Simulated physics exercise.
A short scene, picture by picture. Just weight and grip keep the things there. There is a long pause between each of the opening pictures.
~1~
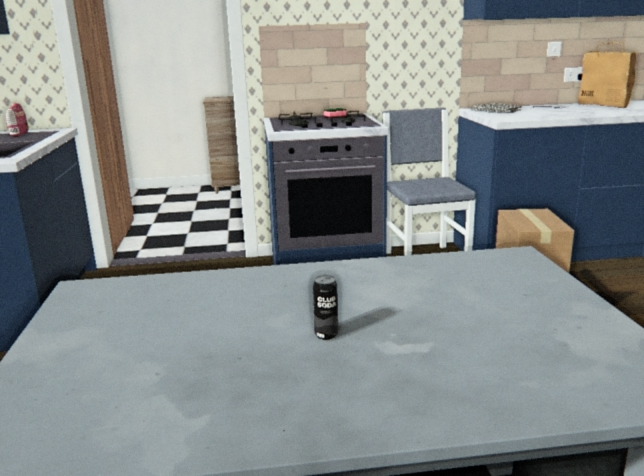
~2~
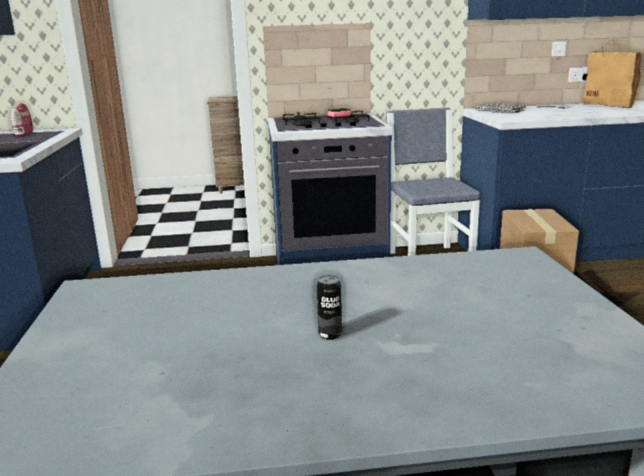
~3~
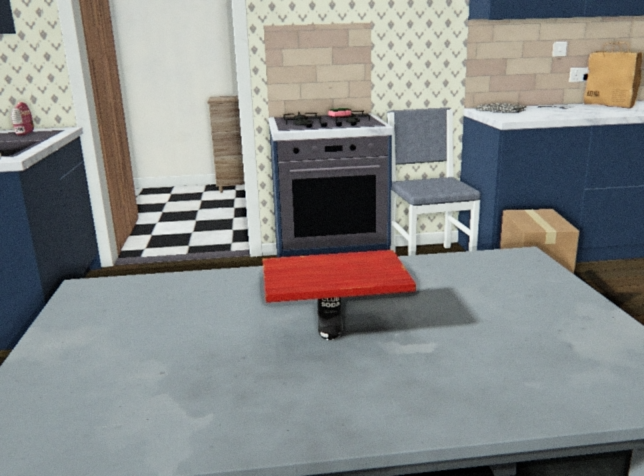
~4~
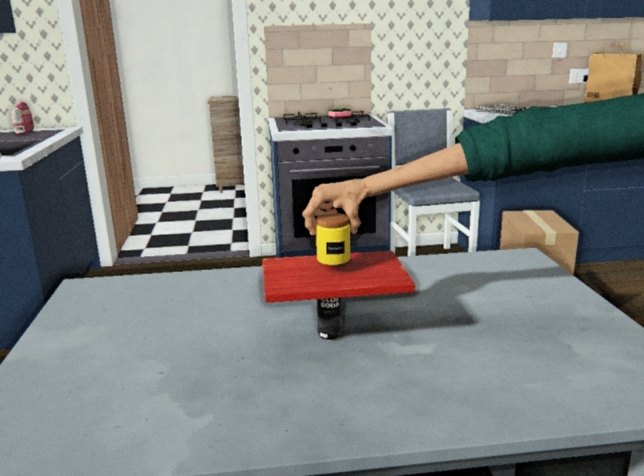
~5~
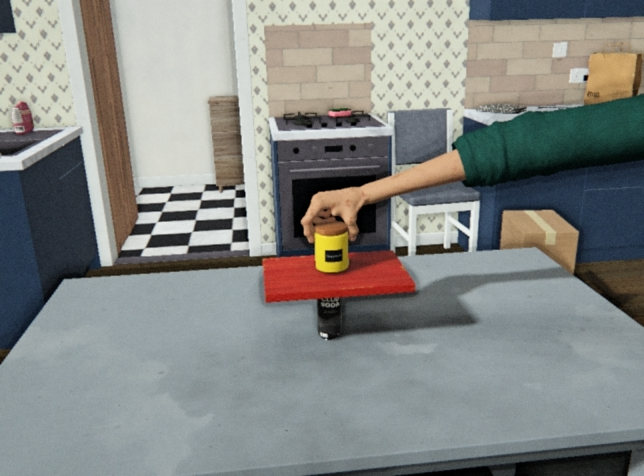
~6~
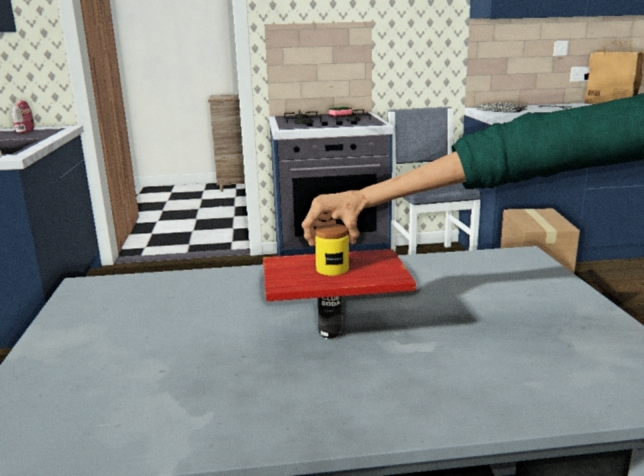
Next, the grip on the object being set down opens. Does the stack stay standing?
Yes.
Then, 0.30 s after the last picture, nothing has stirred.
Then, 0.70 s after the last picture, yellow jar resting near (332, 249).
At rest, all 3 in place. Seen from the same camera at the end, yellow jar near (332, 249). The stack stays up.
